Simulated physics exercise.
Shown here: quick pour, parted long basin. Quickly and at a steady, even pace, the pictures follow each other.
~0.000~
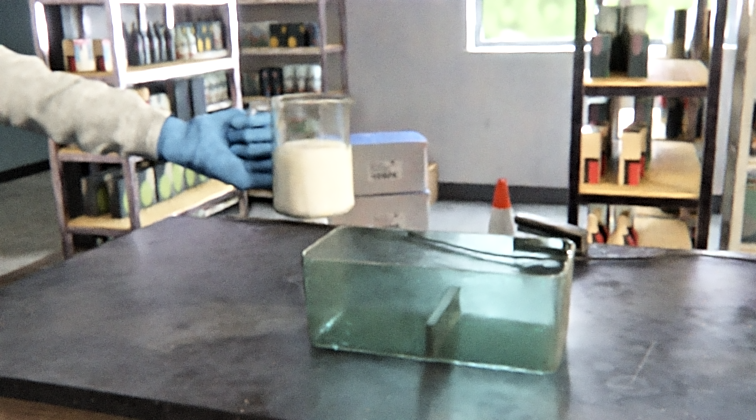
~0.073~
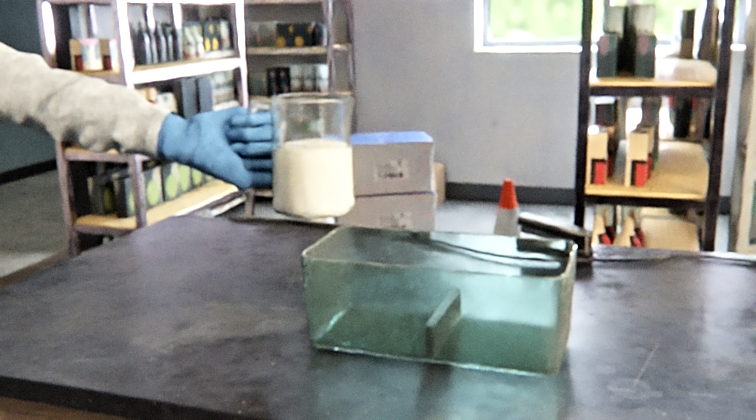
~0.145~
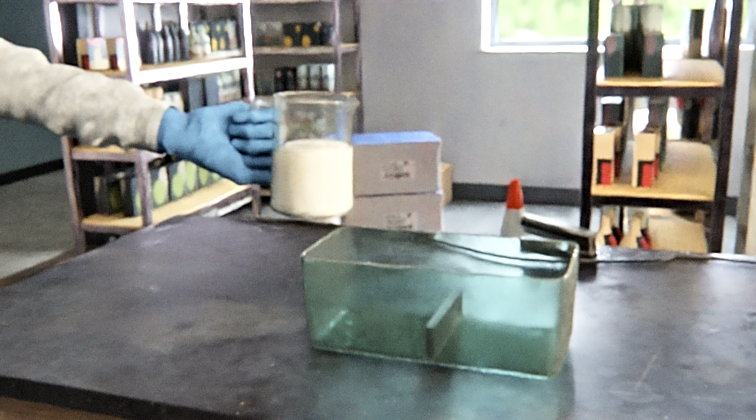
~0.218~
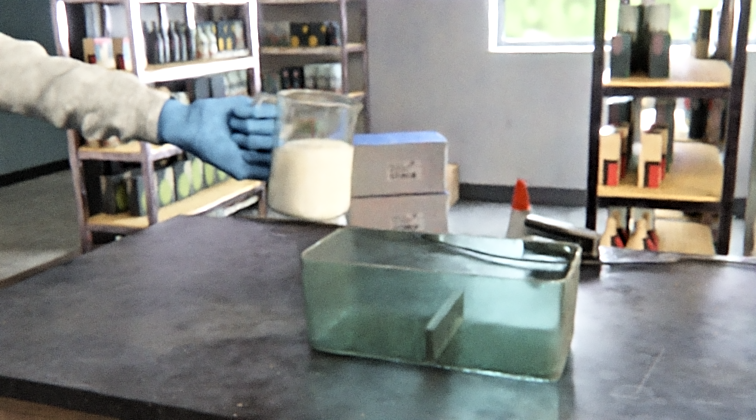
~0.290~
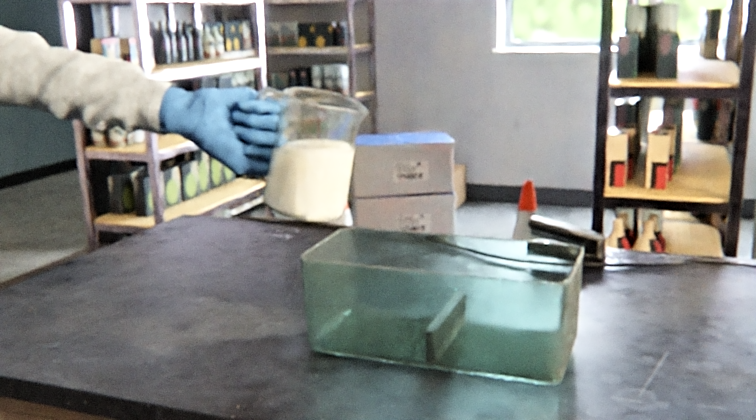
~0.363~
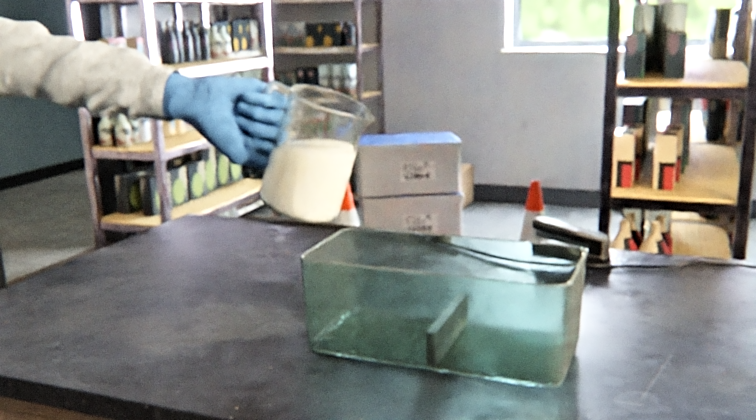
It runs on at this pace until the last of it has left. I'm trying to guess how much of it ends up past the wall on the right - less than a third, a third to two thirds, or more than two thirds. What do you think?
I'd say less than a third.
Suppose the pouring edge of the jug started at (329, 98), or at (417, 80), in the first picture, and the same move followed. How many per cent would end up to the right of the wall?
First try 5 %, second try 90 %.
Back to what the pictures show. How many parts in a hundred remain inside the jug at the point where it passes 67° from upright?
Remaining share, estimated: 100 %.
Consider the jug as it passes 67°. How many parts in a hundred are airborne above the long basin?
Something like 0 per cent of it.
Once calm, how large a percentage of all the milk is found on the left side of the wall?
Share: Roughly 90 %.
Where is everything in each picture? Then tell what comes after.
In the first picture, it leans 0°; its right rim is at (354, 100); the milk meets the walls at (280, 144) and (347, 147); the long basin's rim runs from (321, 241) to (569, 260); the wall's top is at (444, 305).
In the second picture, it leans 1°; its right rim is at (355, 100); the milk meets the walls at (280, 145) and (348, 146).
In the third picture, it leans 4°; its right rim is at (358, 102); the milk meets the walls at (281, 145) and (348, 147).
In the fourth picture, it leans 8°; its right rim is at (362, 106); the milk meets the walls at (281, 145) and (349, 147).
In the fifth picture, it leans 13°; its right rim is at (367, 112); the milk meets the walls at (281, 145) and (350, 148).
In the sixth picture, it leans 20°; its right rim is at (373, 120); the milk meets the walls at (279, 147) and (354, 148).
A moment on, the jug is tipped part way and 98 per cent is still to pour, 0 is left of the wall and 0 right of it.
Next, the jug is tipped on its side and 63 per cent is still to pour, 20 is left of the wall and 0 right of it.
Then the jug is tipped on its side and 26 per cent is still to pour, 63 is left of the wall and 3 right of it.
Later the jug is tipped on its side and 11 per cent is still to pour, 81 is left of the wall and 4 right of it.
In the end 91 per cent lies left of the wall, 5 right of it and 2 outside.
